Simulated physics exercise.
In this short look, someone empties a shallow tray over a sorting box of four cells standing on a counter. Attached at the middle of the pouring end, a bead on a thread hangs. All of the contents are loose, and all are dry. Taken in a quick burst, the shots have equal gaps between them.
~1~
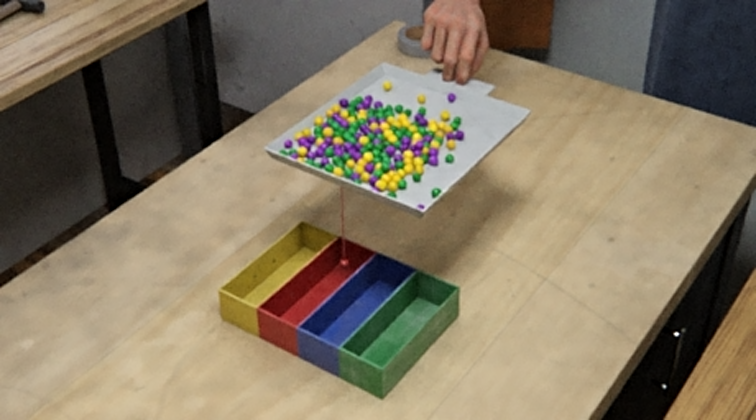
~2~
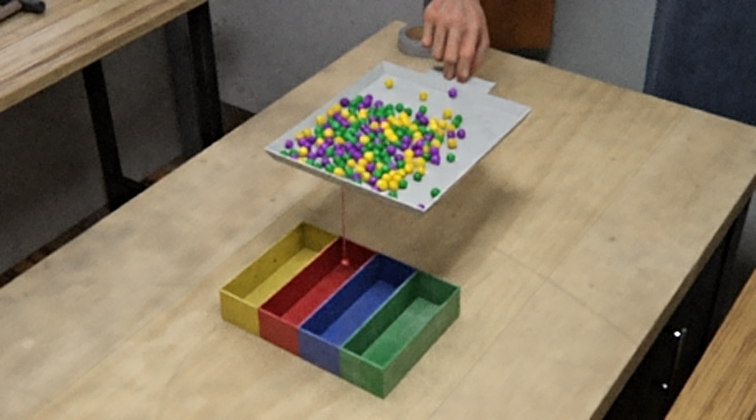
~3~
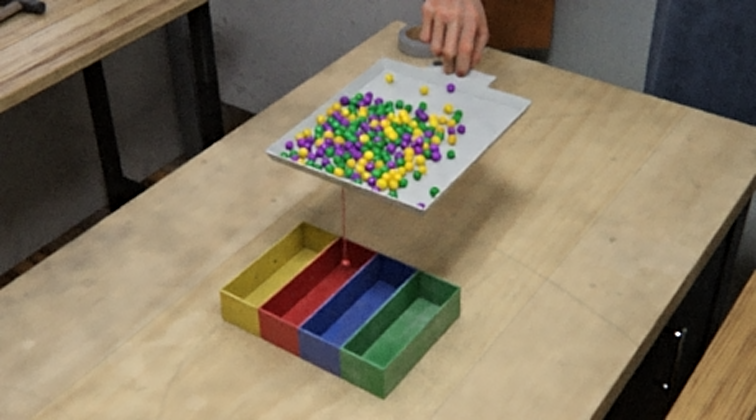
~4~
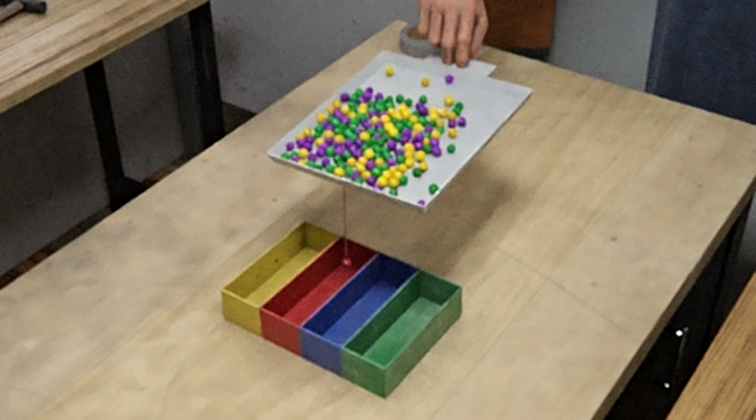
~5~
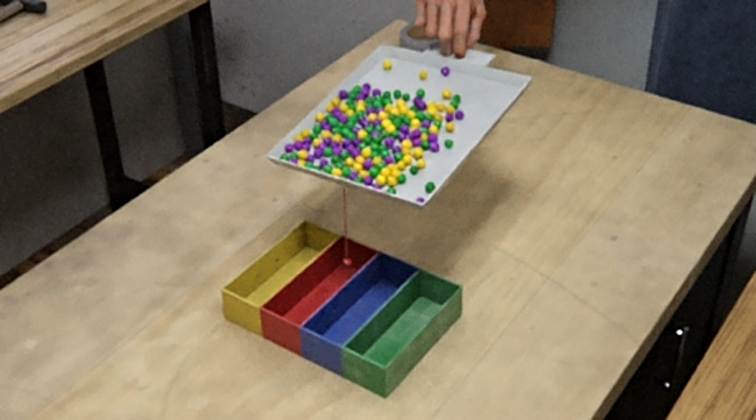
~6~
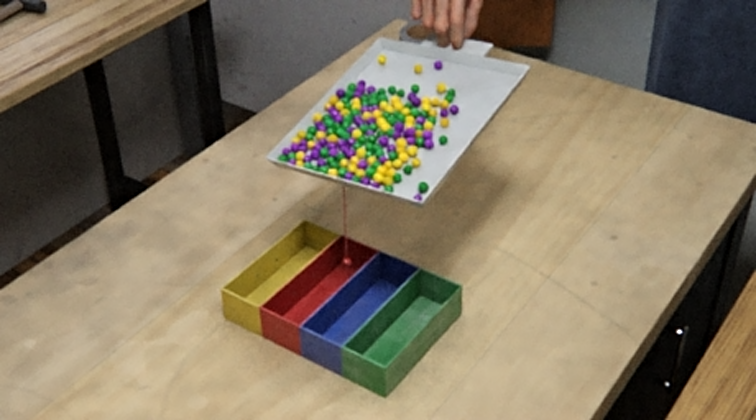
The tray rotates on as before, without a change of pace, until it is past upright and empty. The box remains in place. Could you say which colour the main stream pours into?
It pours into the yellow cell.
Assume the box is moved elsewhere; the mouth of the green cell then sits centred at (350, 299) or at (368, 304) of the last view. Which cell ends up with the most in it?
The first time red comes out on top, the second time the yellow one.
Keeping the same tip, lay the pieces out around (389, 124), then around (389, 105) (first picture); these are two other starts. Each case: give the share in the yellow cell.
Respectively 50 and 50 in a hundred.
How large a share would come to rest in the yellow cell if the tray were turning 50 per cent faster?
Something like 40 percent, give or take.
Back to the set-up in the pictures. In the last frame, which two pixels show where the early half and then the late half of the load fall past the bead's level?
Roughly at (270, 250) first, and then at (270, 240).
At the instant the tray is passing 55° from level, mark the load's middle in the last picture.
Roughly at (305, 168).
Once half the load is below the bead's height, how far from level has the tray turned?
It sits at roughly 70°.
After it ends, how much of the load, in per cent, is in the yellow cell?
Roughly 50 %.
Just after the last frame, tray tipped steeply; roughly two thirds on the tray; about a tenth in the yellow cell; just a few in the red cell; roughly a quarter falling or outside the box.
A moment on, tray tipped right over; roughly half in the yellow cell; about a tenth in the red cell; just a few in the blue cell; roughly a third falling or outside the box.
Further on, tray tipped past a quarter turn; roughly half in the yellow cell; about a tenth in the red cell; just a few in the blue cell; roughly a third falling or outside the box.
When it is over, tray tipped past a quarter turn; roughly half in the yellow cell; about a tenth in the red cell; just a few in the blue cell; not one in the green cell; roughly a third outside the box.
